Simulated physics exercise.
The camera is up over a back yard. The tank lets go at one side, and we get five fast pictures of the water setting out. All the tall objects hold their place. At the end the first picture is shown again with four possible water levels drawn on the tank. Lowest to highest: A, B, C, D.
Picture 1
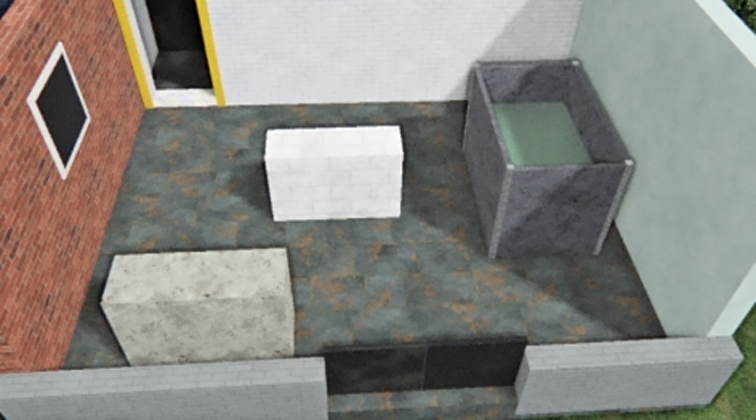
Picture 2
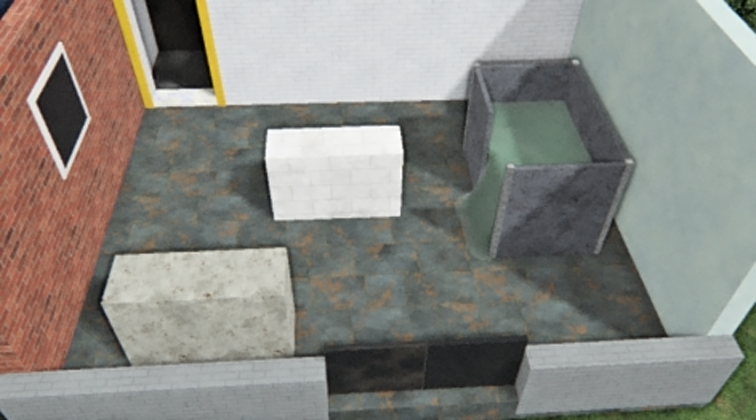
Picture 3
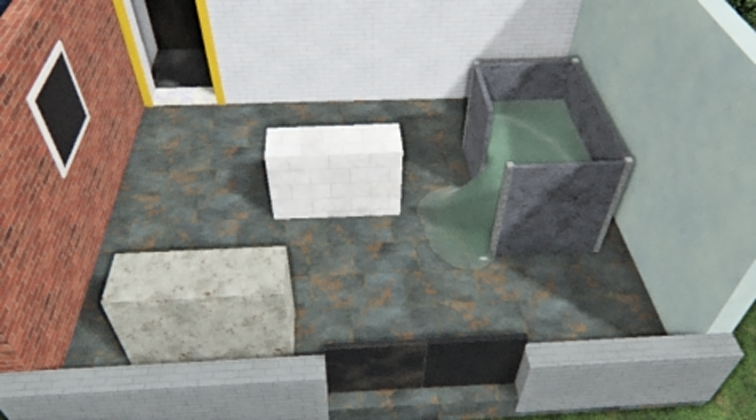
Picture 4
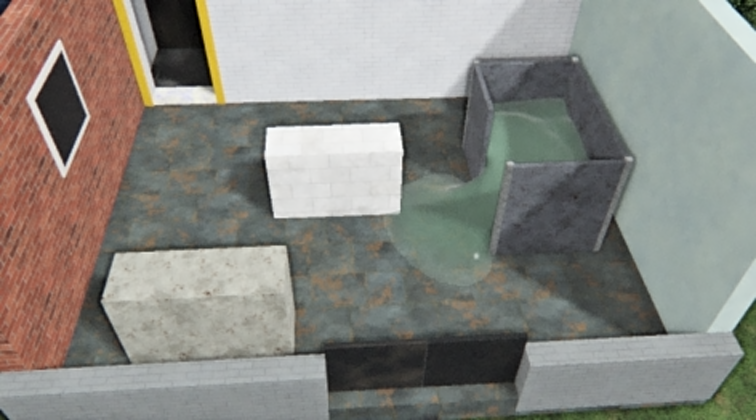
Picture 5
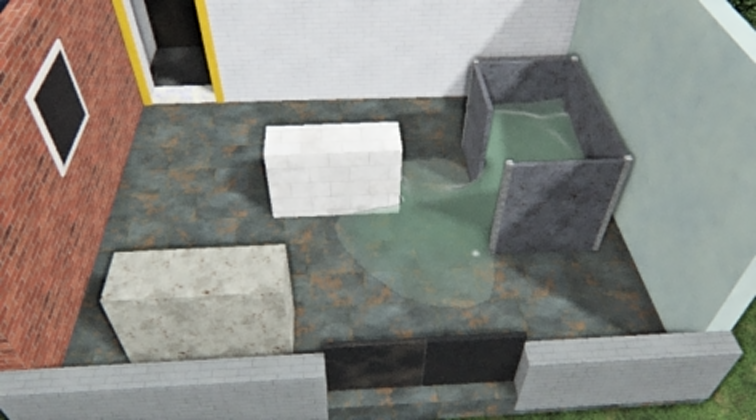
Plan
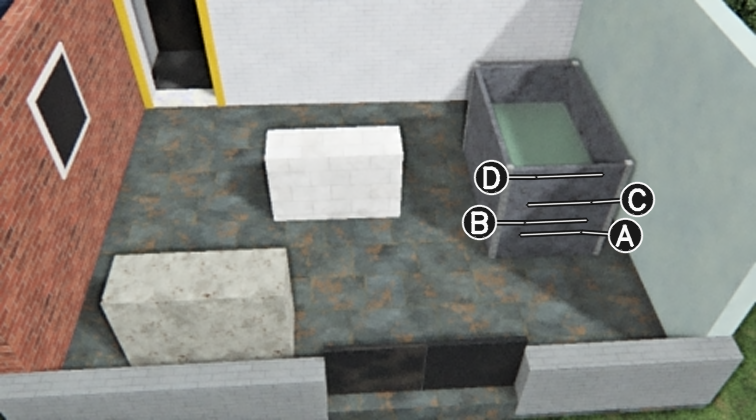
Pale green water pours out of the open left side of a gray tank in a walled yard, then spreads left and forward across the dark tiled floor, reaching the white block and widening between it and the tank.
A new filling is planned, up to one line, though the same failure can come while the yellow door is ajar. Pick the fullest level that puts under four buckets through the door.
That is level C.
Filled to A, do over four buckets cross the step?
No.
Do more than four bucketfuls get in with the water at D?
Yes, that goes wrong.
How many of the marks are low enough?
Three of them.
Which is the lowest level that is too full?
The answer is D.
On the marked copy, A at (551, 233); B at (555, 221); C at (560, 203); D at (568, 175); from the bottom up A, B, C, D.
With A, nothing gets over.
With B, nothing gets over.
With C, a bucket or two gets in.
With D, about 10 bucketfuls get in.
